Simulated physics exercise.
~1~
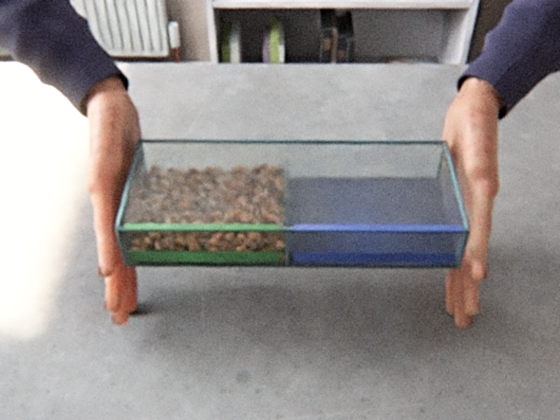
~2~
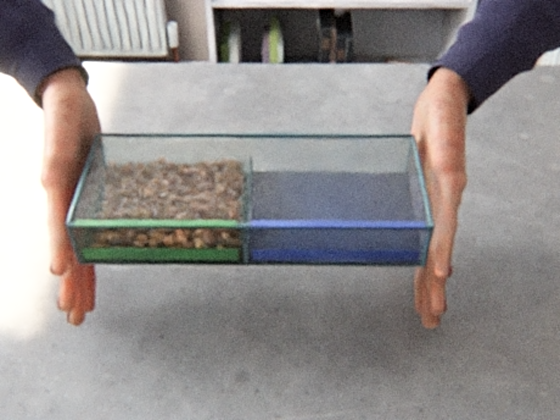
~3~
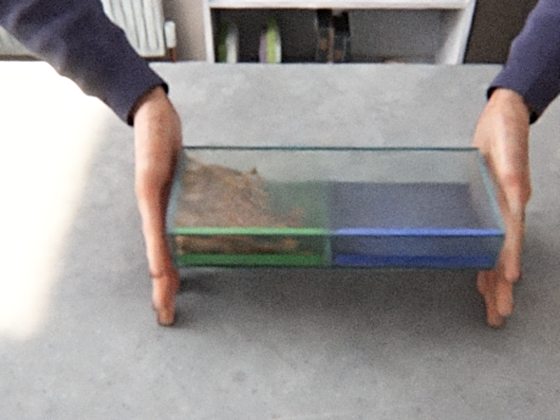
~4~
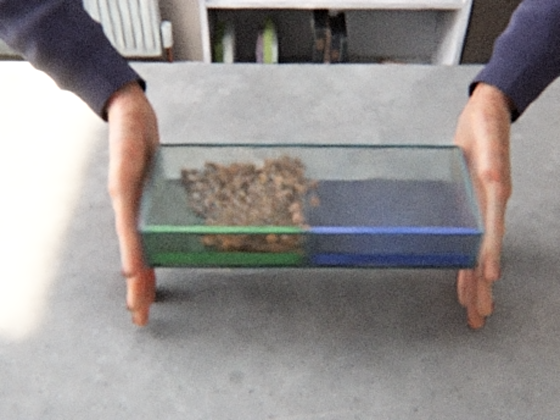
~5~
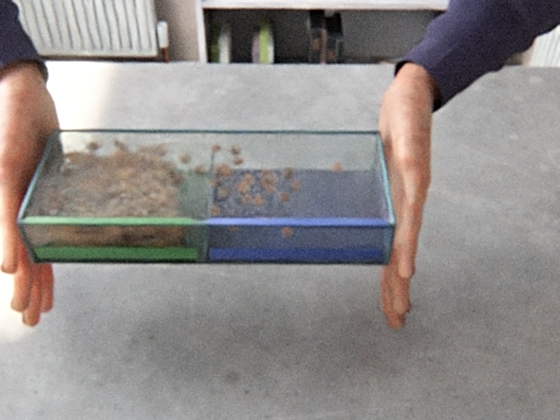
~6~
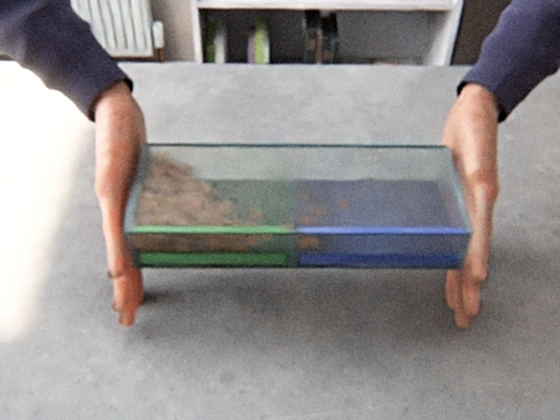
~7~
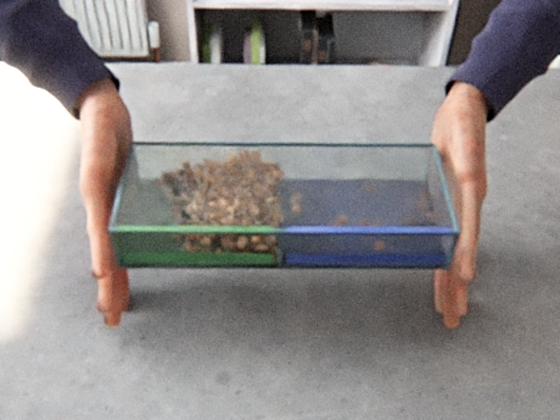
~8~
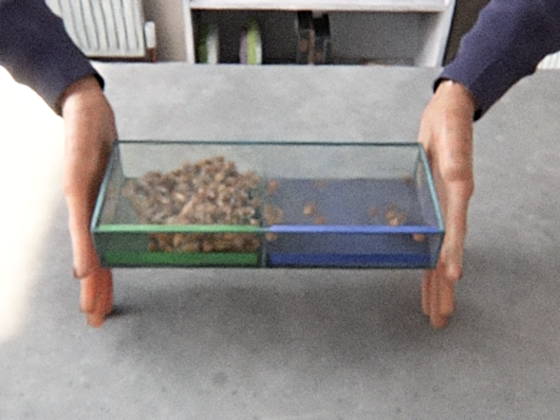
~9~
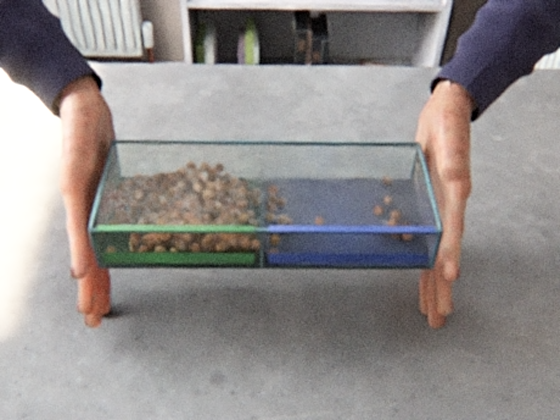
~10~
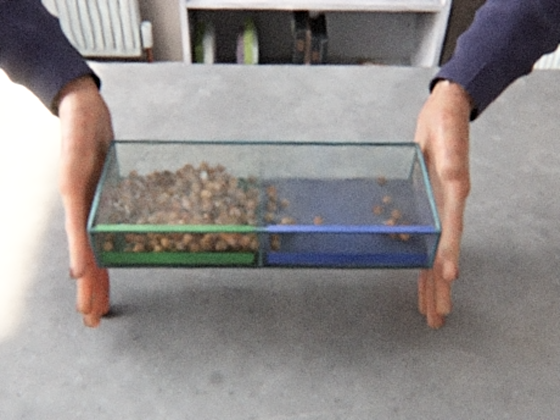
Two hands shake a clear box sideways, and a few brown pieces reach the blue side.
